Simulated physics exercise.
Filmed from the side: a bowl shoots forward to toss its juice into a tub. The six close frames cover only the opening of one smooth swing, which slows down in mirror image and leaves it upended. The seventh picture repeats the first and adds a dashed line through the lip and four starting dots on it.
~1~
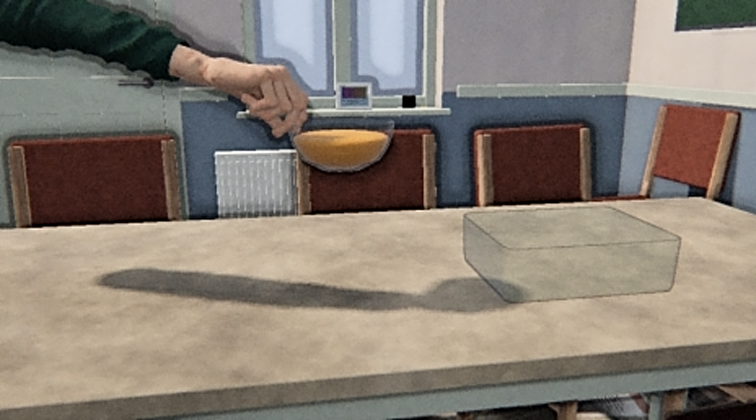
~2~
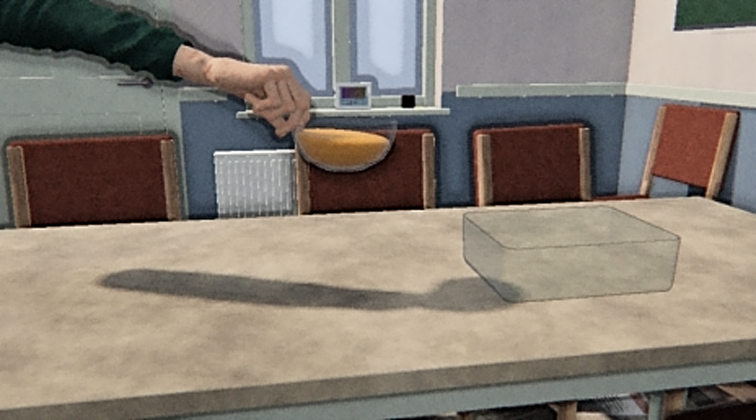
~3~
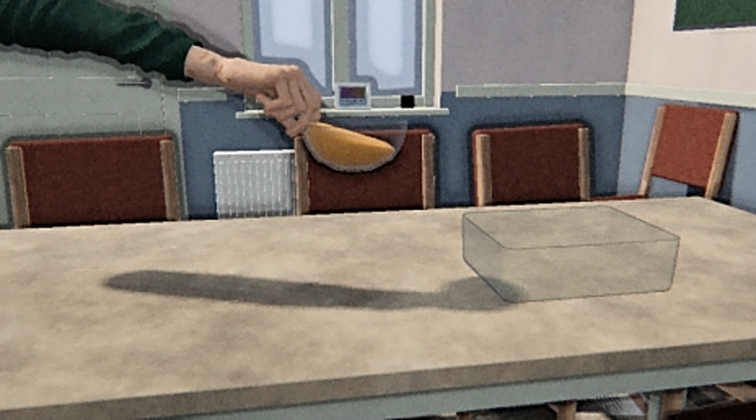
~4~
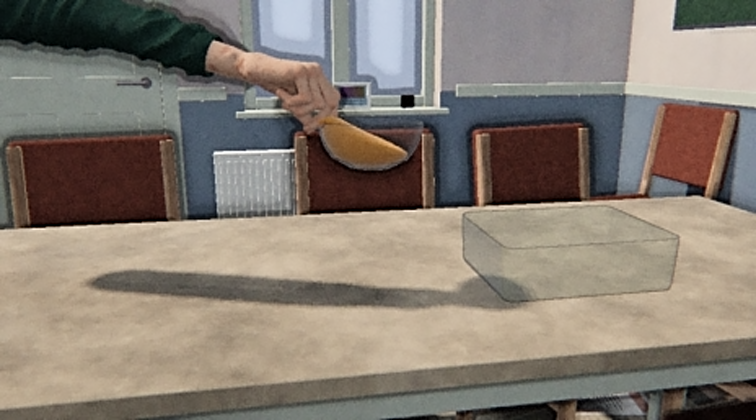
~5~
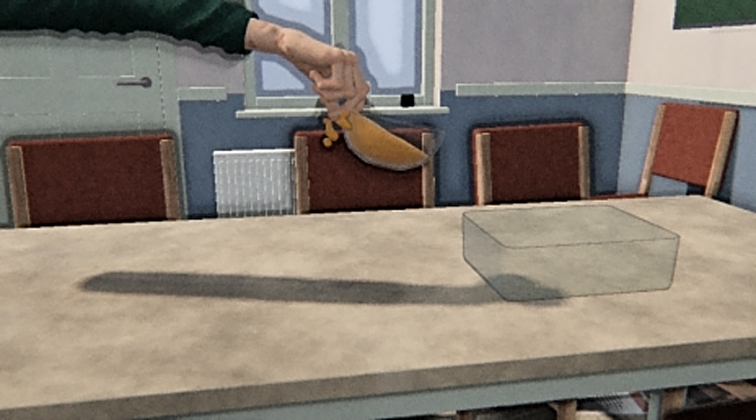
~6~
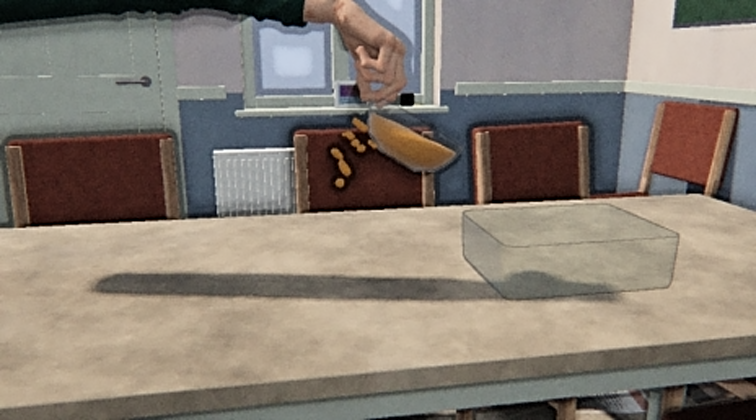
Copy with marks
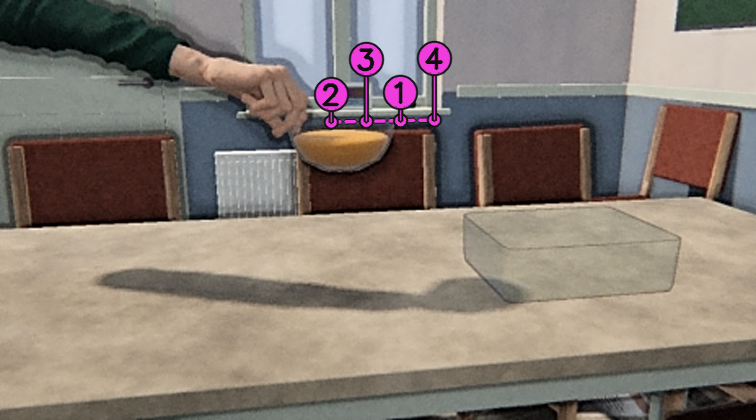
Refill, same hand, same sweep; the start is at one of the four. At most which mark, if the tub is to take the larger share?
Dot 2.
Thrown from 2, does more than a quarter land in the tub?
Yes, clearly.
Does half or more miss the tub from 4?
No, not at all.
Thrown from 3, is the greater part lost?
No.
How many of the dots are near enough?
All of them.
In magenta, 1 at (400, 120); 2 at (331, 122); 3 at (366, 121); 4 at (434, 120).
If 1 is chosen, about 67 % lands in the tub, 5 % falls short and 28 % goes beside or beyond.
If 2 is chosen, about 63 % lands in the tub, 24 % falls short and 13 % goes beside or beyond.
If 3 is chosen, about 73 % lands in the tub, 6 % falls short and 21 % goes beside or beyond.
If 4 is chosen, about 75 % lands in the tub, 10 % falls short and 15 % goes beside or beyond.
